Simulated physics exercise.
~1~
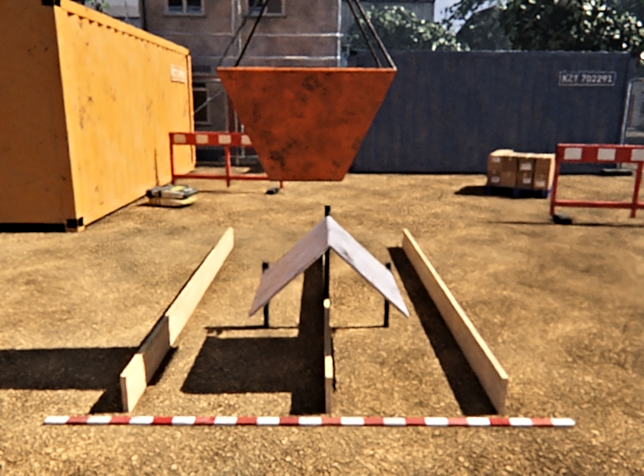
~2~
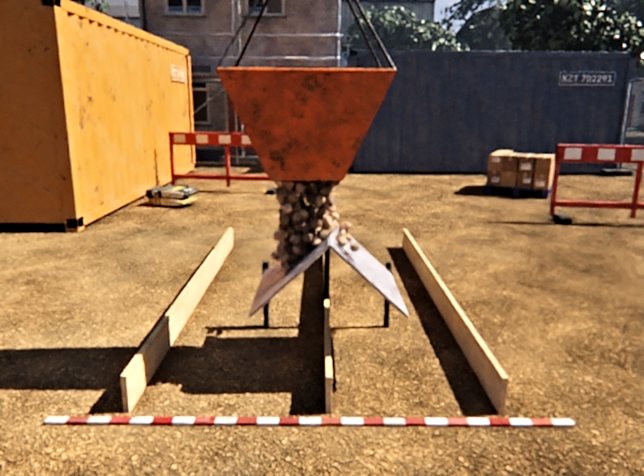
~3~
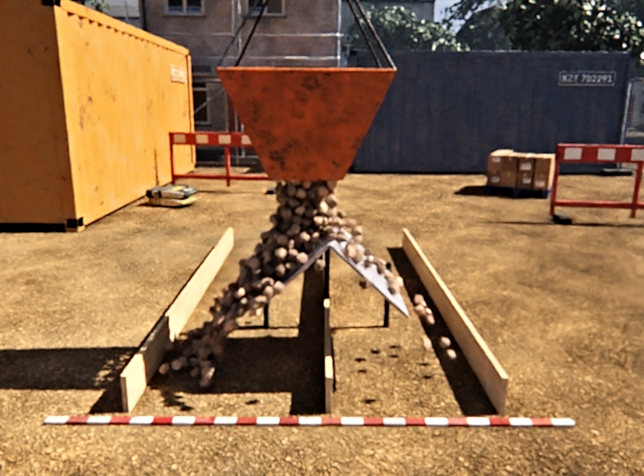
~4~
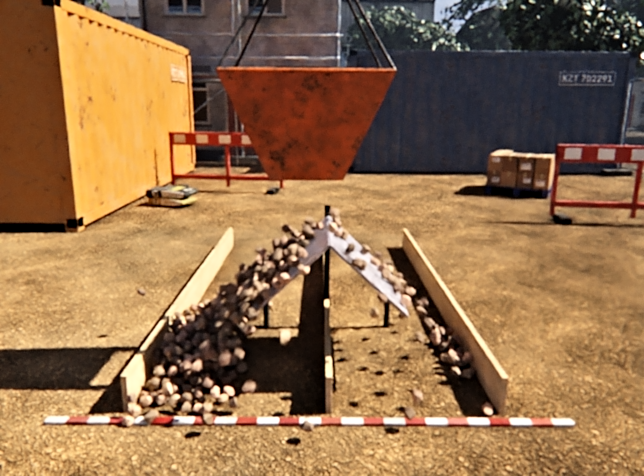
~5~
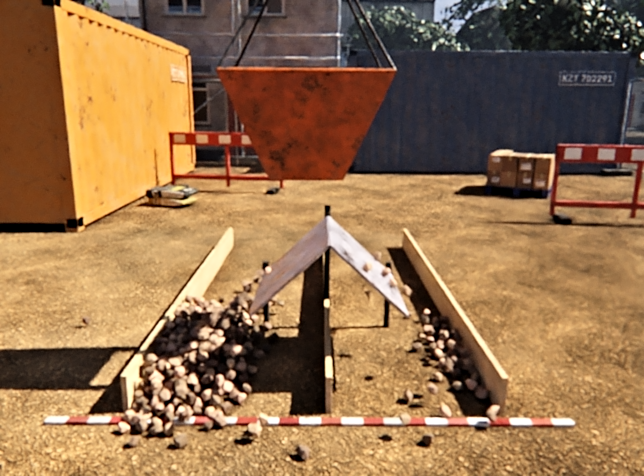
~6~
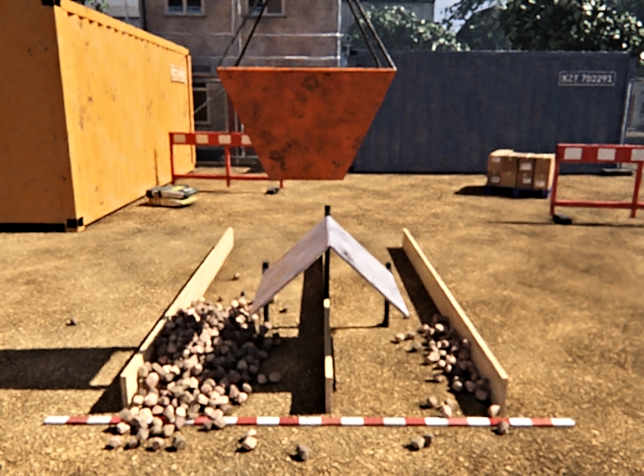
On a sunlit dirt yard, seen from the front and slightly above, an orange skip hangs over a fixed, peaked steel plate, with planks marking two bays and a red-and-white strip in front. A yellow container stands at left, a dark blue one behind, beside barriers. Pale stones pour from the skip's bottom onto the ridge, slightly left of its peak. Most slide down the left slope, while a thin stream runs down the right. The steel clears, a few stones roll past the strip, and a large heap rests left, with a small scatter right.
